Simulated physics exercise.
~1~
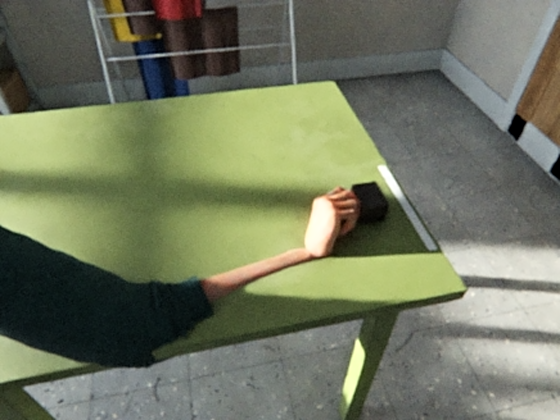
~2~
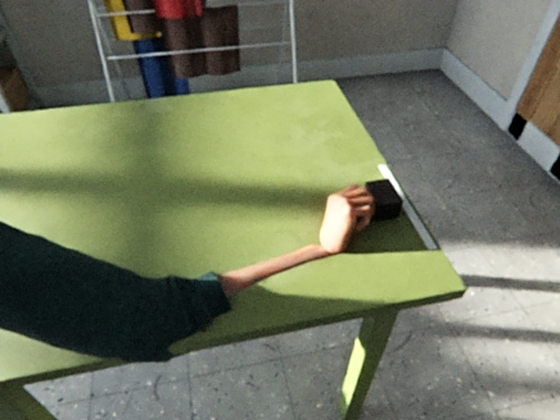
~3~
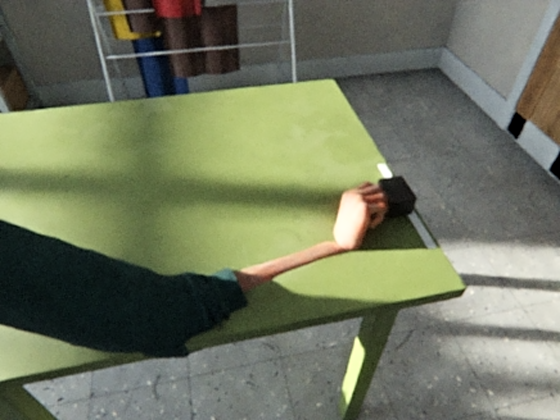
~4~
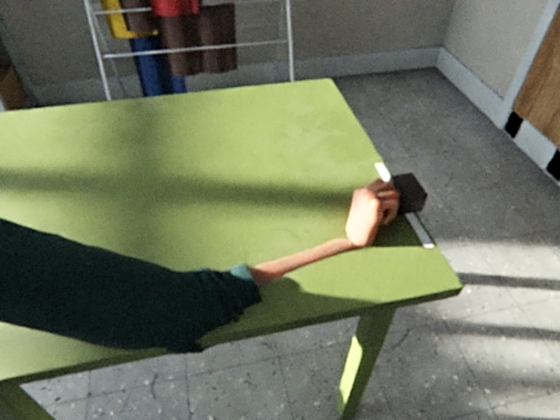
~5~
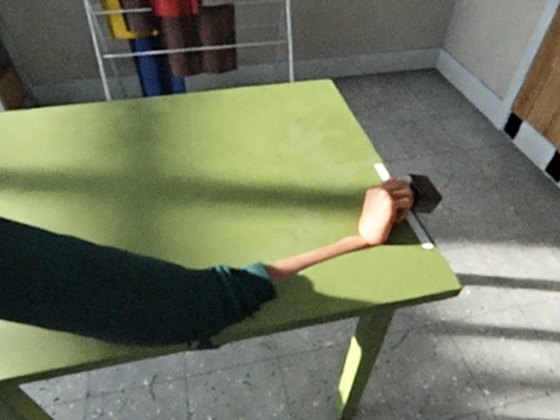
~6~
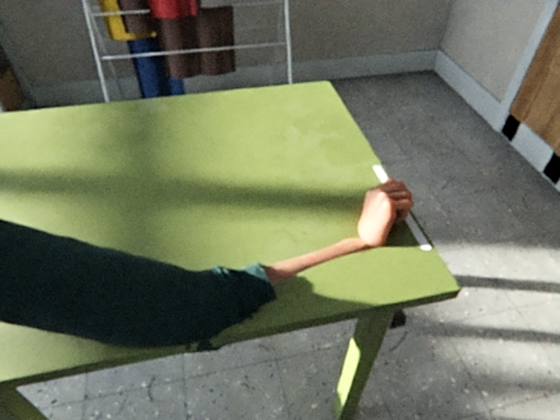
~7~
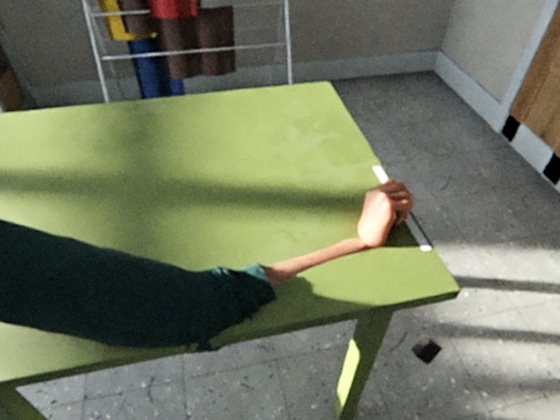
In a grey-floored room seen from above by a slightly swaying camera, a green table stands in bands of sunlight, with a white rack of yellow, blue and dark red cloths behind it. An arm in a dark green sleeve reaches in from the left, its hand against a small black block near a pale tape strip at the right edge. The hand pushes the block rightward across the tape until it juts out and tips over the edge. The hand stops at the tape while the block drops beside the table, ending on the floor below.
